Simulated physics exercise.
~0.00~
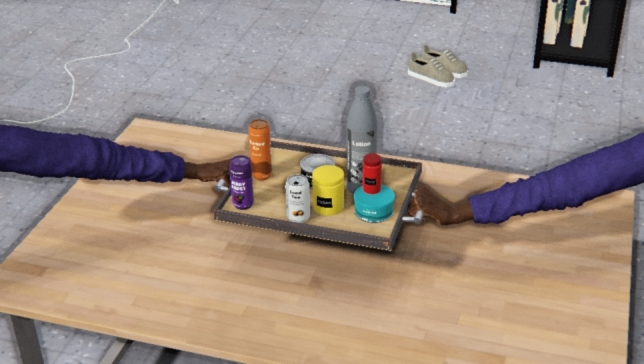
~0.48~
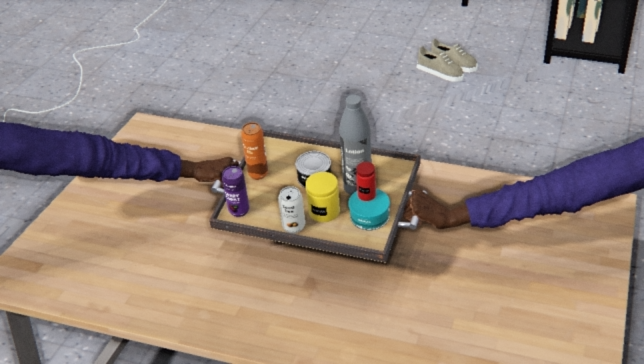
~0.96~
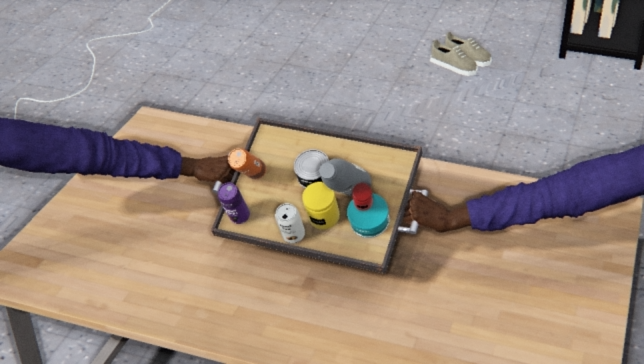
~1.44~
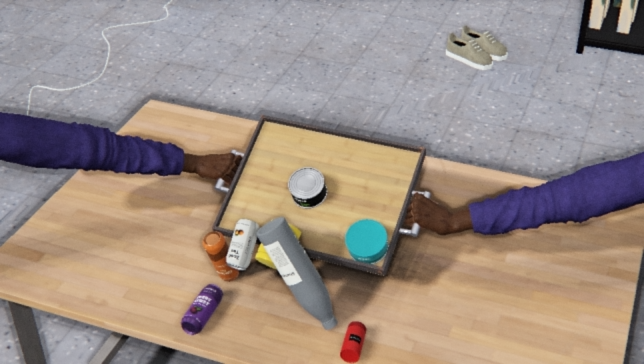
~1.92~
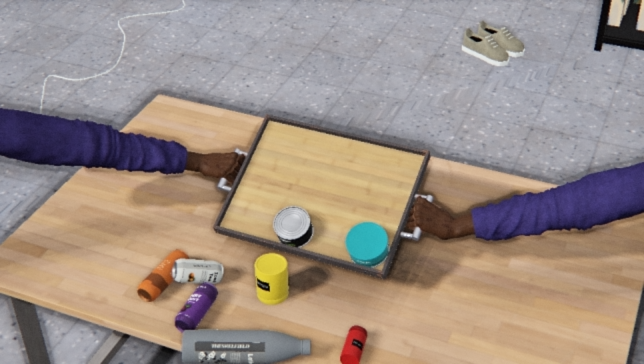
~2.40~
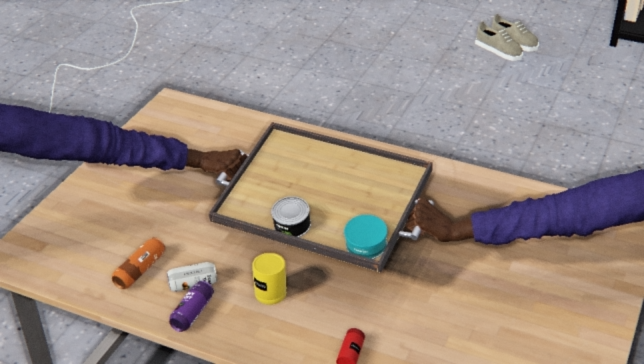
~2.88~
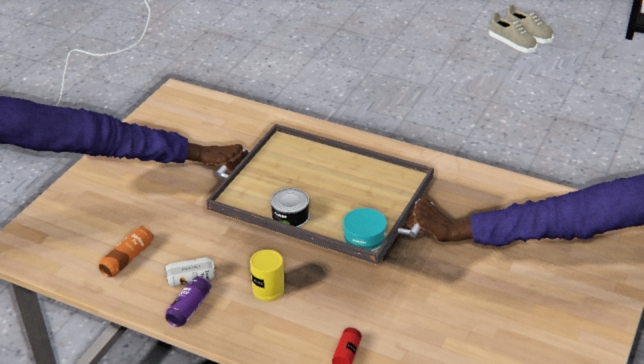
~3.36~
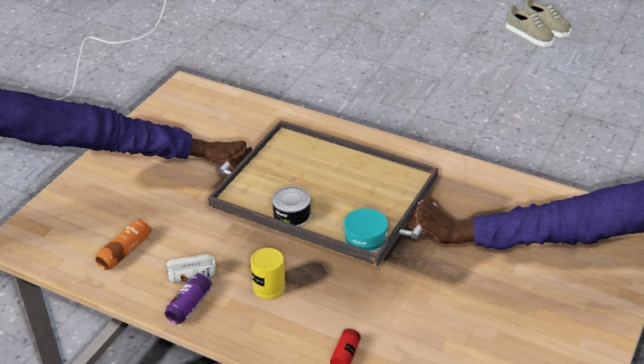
To begin with, two hands hold a tray of cans, tubs, a jar, a red shaker and a tall grey bottle above a wooden table. The hands tip the tray towards the near side, and the taller items start to lean. The purple can, red shaker and grey bottle tumble over the near rim, followed by the orange can, white can and yellow jar. The black tub slides to the near rim as the grey bottle rolls out of view. The hands level the tray, leaving both tubs upright on it and the fallen cans and shaker on their sides below, near the yellow jar.
